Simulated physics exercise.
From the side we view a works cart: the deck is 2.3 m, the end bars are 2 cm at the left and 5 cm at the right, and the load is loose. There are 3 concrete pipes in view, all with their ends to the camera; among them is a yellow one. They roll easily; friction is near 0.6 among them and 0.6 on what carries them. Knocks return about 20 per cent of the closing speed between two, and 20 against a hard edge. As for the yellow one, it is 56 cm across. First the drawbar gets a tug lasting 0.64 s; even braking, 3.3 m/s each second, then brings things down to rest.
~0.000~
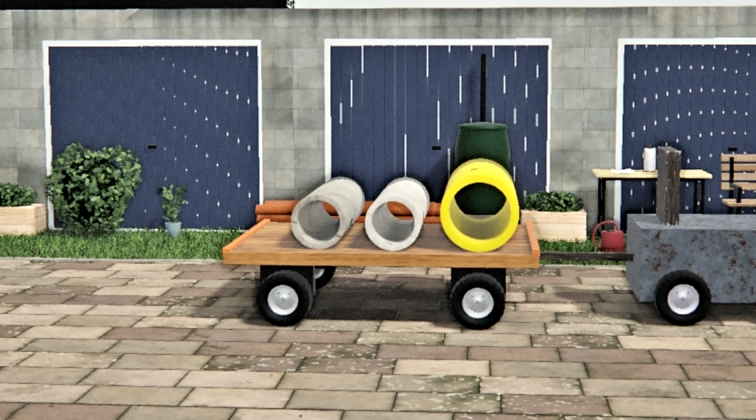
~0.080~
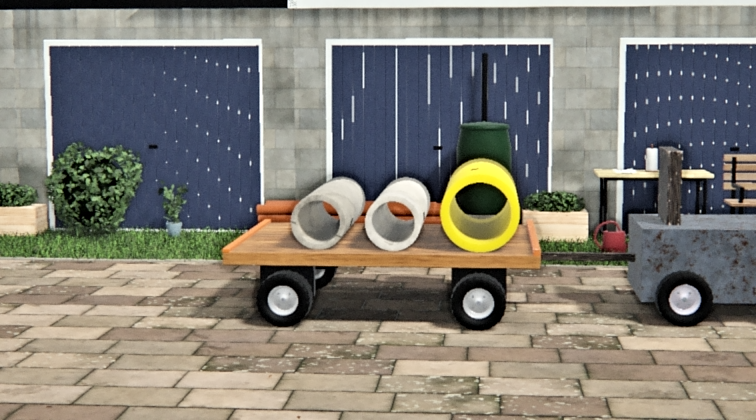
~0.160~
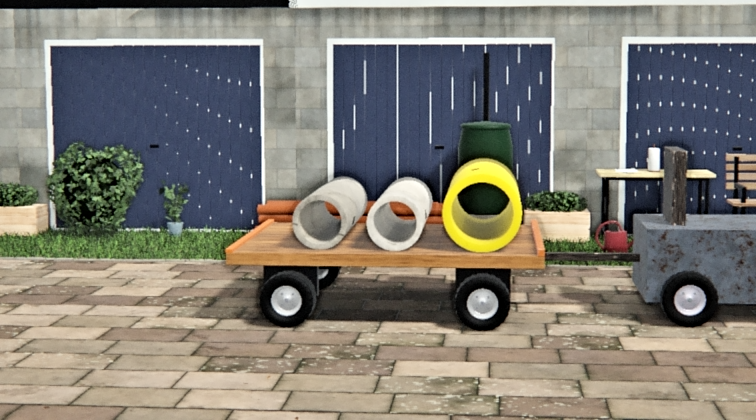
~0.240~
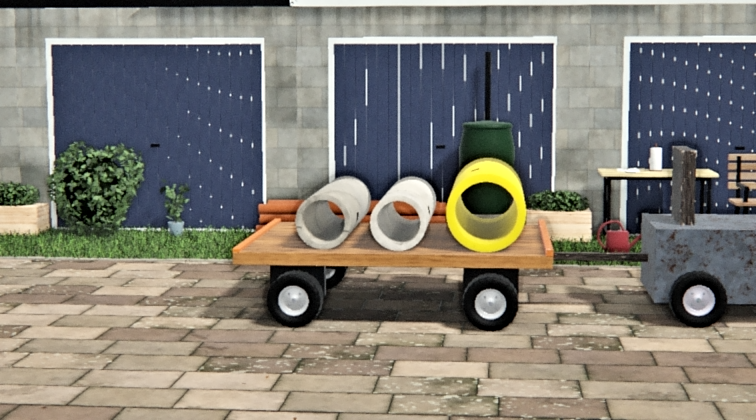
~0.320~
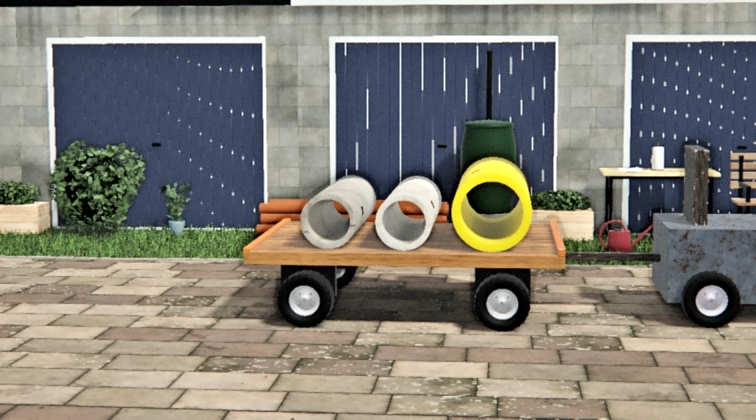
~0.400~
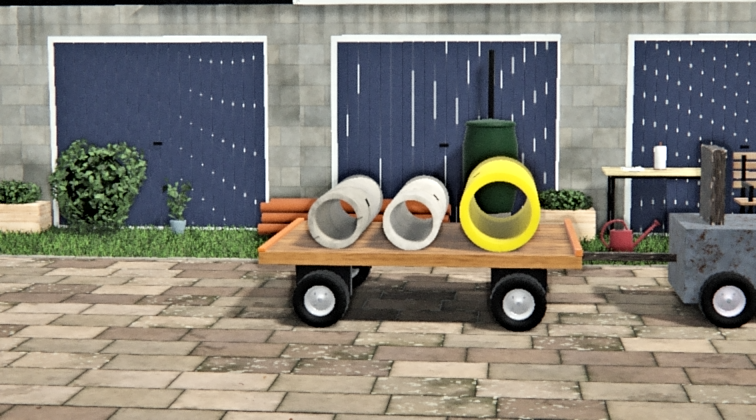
In this clip, a flat wooden cart carrying two grey concrete pipes and a larger yellow one stands on paving before blue garage doors, then moves slowly a short way right, gathering speed behind a grey wheeled vehicle.
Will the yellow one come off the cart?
No.
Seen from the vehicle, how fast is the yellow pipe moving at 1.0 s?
Around 0.8 m/s.
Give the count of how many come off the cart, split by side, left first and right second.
On the left it's 1, and on the right it's 0.
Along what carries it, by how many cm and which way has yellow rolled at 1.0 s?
Yellow has moved 80 to the left.
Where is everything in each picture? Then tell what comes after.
Yellow (480, 213); right bar at (536, 253); cart at rest; 3 of the 3 make up the bottom layer on the deck, in the first frame.
Yellow (480, 213); right bar at (537, 253); cart moving right at 0.2 m/s, in the second frame.
Yellow (482, 213); right bar at (541, 253); cart moving right at 0.5 m/s, in the third frame.
Yellow (486, 213); right bar at (550, 253); cart moving right at 0.9 m/s, in the fourth frame.
Yellow (492, 212); right bar at (562, 253); cart moving right at 1.2 m/s, in the fifth frame.
Yellow (500, 212); right bar at (579, 253); cart moving right at 1.6 m/s, in the sixth frame.
By 1.0 s, yellow is on the deck, 95 cm from the left bar, rolling left along the cart; 1 over a bar so far.
By 1.7 s, yellow is on the deck, 85 cm from the left bar, rolling right along the cart; 1 over a bar so far.
Finally (2.5 s), yellow is on the deck, 90 cm from the left bar; 1 over a bar so far.
